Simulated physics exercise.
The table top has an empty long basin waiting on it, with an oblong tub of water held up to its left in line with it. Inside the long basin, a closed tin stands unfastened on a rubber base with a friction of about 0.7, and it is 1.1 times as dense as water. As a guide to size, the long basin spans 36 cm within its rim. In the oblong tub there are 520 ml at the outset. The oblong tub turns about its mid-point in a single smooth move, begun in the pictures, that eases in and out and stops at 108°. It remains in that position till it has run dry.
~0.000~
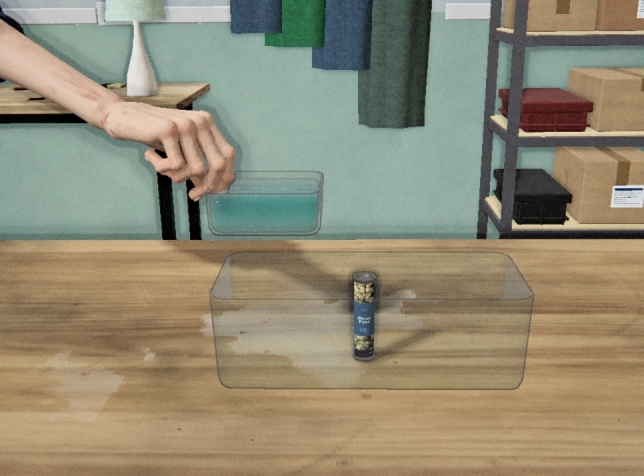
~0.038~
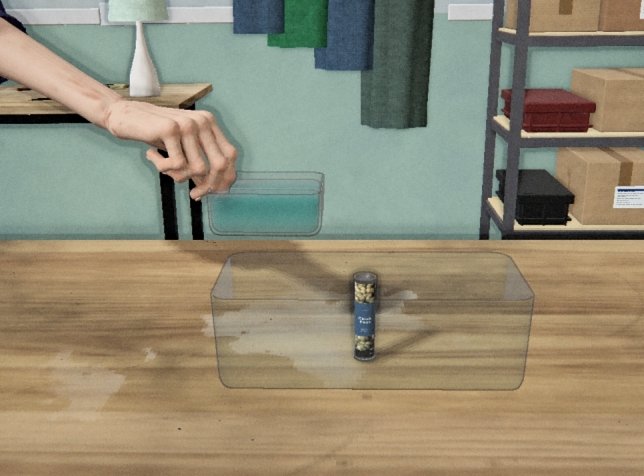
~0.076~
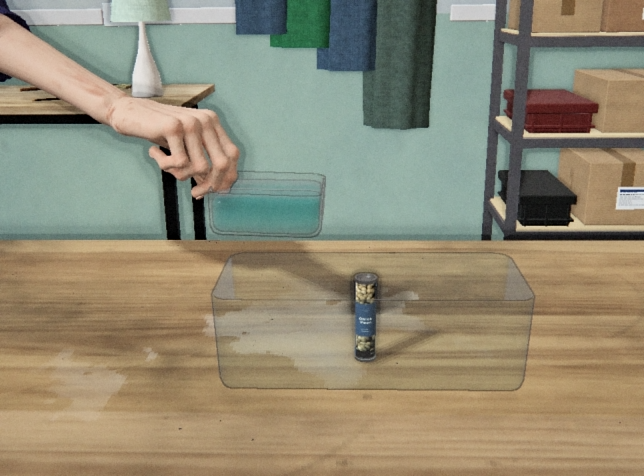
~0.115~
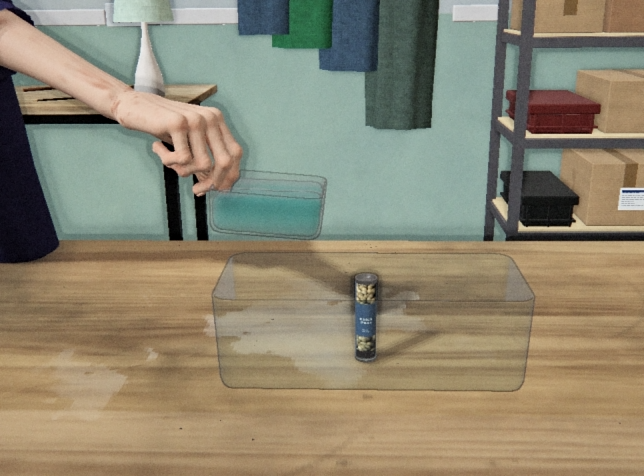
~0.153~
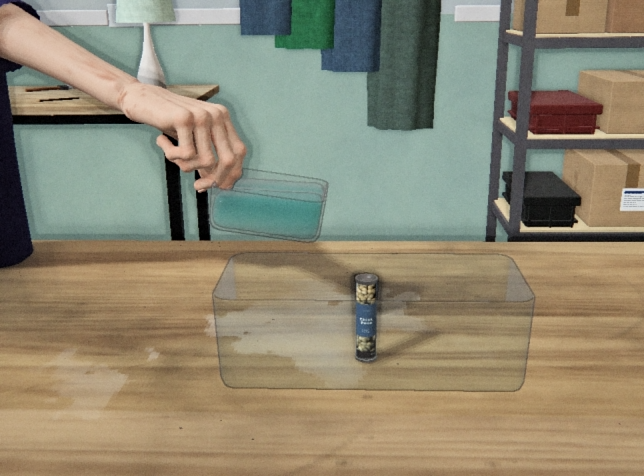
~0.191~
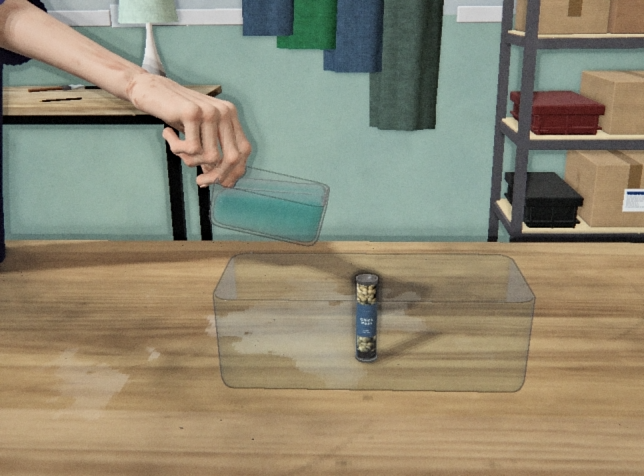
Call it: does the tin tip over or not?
It does not.
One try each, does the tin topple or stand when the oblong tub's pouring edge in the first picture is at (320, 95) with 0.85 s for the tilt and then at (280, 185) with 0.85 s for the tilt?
Run one: It does not tip. Run two: It does not tip.
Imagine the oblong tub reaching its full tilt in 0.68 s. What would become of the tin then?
In that case the tin stays vertical.
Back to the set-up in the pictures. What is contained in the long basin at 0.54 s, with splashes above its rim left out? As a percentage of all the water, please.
The basin holds roughly 40 in a hundred parts at that moment.
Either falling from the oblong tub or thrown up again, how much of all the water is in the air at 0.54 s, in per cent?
Estimate: About 36 % of all of it.
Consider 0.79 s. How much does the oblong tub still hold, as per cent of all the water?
Remaining share: Approx. 3 %.
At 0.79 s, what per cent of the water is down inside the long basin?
It works out near 94 per cent.
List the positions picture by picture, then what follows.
The first picture shows tilt 0°; pouring edge (321, 184); surface from (215, 188) to (320, 187); the long basin's rim runs from (219, 275) to (520, 275); the tin's top is at (364, 281).
The second picture shows tilt 1°; pouring edge (322, 185); surface from (216, 188) to (321, 188).
The third picture shows tilt 2°; pouring edge (324, 187); surface from (218, 188) to (322, 189).
The fourth picture shows tilt 5°; pouring edge (325, 189); surface from (220, 187) to (323, 190).
The fifth picture shows tilt 8°; pouring edge (326, 193); surface from (220, 187) to (325, 192).
The sixth picture shows tilt 13°; pouring edge (327, 198); surface from (221, 187) to (327, 193).
By 0.54 s the tilt is 76° and 23 per cent is still to pour; the tin stands where it began.
By 0.79 s the tilt is 107° and 3 per cent is still to pour; the tin stands where it began.
By 1.06 s the tilt is 108° and 0 per cent is still to pour; the tin stands where it began.
By 1.35 s the tilt is 108° and 0 per cent is still to pour; the tin stands where it began.
At rest the tin stands where it began.
